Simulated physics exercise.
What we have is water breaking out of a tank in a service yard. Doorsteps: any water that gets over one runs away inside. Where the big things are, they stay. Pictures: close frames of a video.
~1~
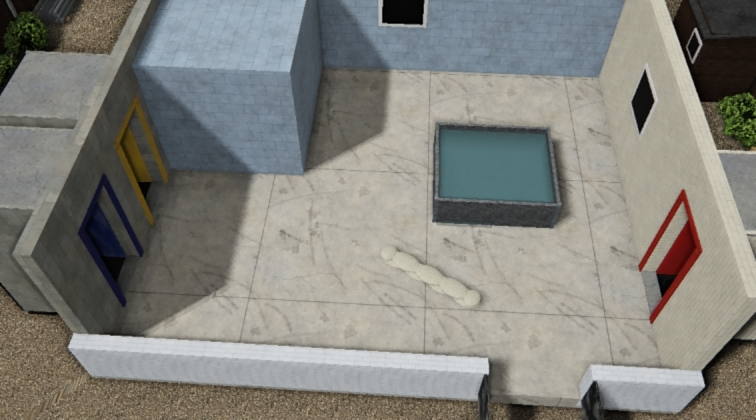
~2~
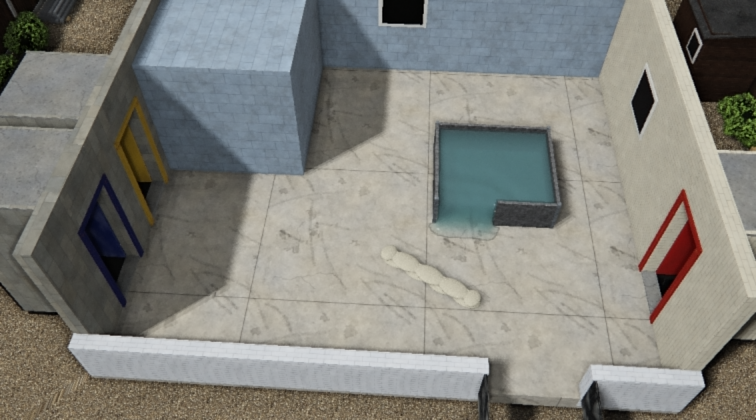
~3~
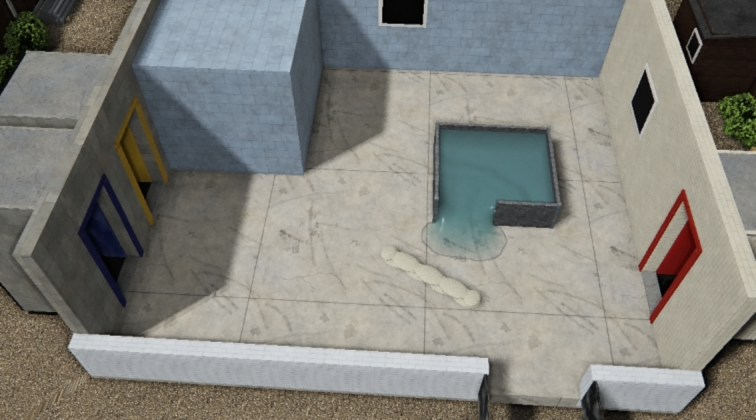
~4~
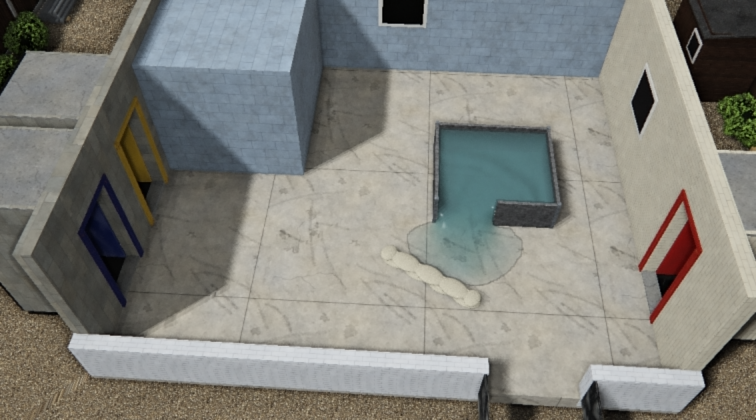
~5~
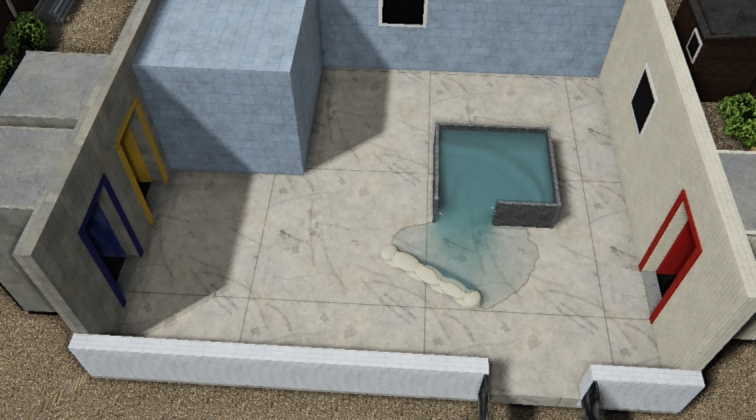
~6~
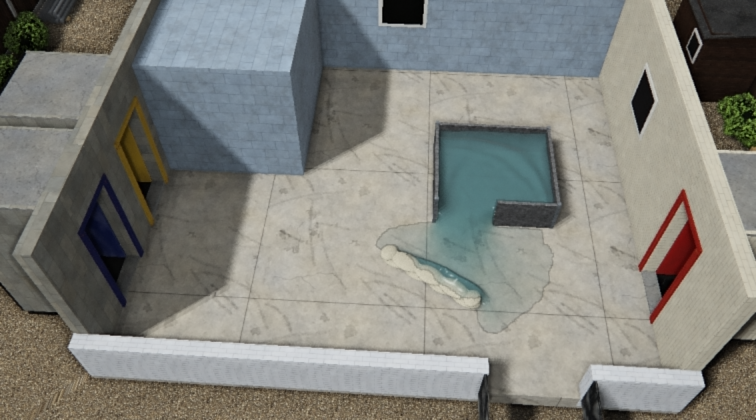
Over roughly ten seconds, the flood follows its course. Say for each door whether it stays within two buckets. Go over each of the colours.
As I see it, the blue door will keep it to two buckets, the red door will be overrun, the yellow door will keep it to two buckets.
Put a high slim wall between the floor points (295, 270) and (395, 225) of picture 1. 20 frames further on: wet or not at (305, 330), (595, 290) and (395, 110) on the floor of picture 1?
Lab note - spot 1 inundated, spot 2 inundated, spot 3 parched.
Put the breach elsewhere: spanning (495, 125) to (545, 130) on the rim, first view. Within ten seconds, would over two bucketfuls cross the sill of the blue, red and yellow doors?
One by one: Blue door ends up below; red door ends up below; yellow door ends up below.
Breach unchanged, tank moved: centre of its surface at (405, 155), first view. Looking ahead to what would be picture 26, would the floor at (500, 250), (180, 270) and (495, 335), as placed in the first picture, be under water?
I'd call them watered, watered and watered, in the order asked.
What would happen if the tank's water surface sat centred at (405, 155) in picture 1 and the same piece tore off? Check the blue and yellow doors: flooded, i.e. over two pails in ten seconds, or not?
Result - blue door overshoots, yellow door undershoots.
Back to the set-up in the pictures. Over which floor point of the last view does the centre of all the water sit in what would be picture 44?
About (454, 235).
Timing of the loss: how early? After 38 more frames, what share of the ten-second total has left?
It would be around 65 %.
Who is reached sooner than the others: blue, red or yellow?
Answer: The red-painted one.
A moment on, water covers 15 % of the floor; the blue door not reached, the red door not reached, the yellow door not reached.
Next, water covers 30 % of the floor; the blue door not reached, the red door not reached, the yellow door not reached.
Then, water covers 40 % of the floor; the blue door not reached, the red door under two buckets in, the yellow door not reached.
Later, water covers 70 % of the floor; the blue door wet at the sill, nothing in, the red door over two buckets in, the yellow door wet at the sill, nothing in.
In the end, water covers 70 % of the floor; the blue door wet at the sill, nothing in, the red door over two buckets in, the yellow door wet at the sill, nothing in.
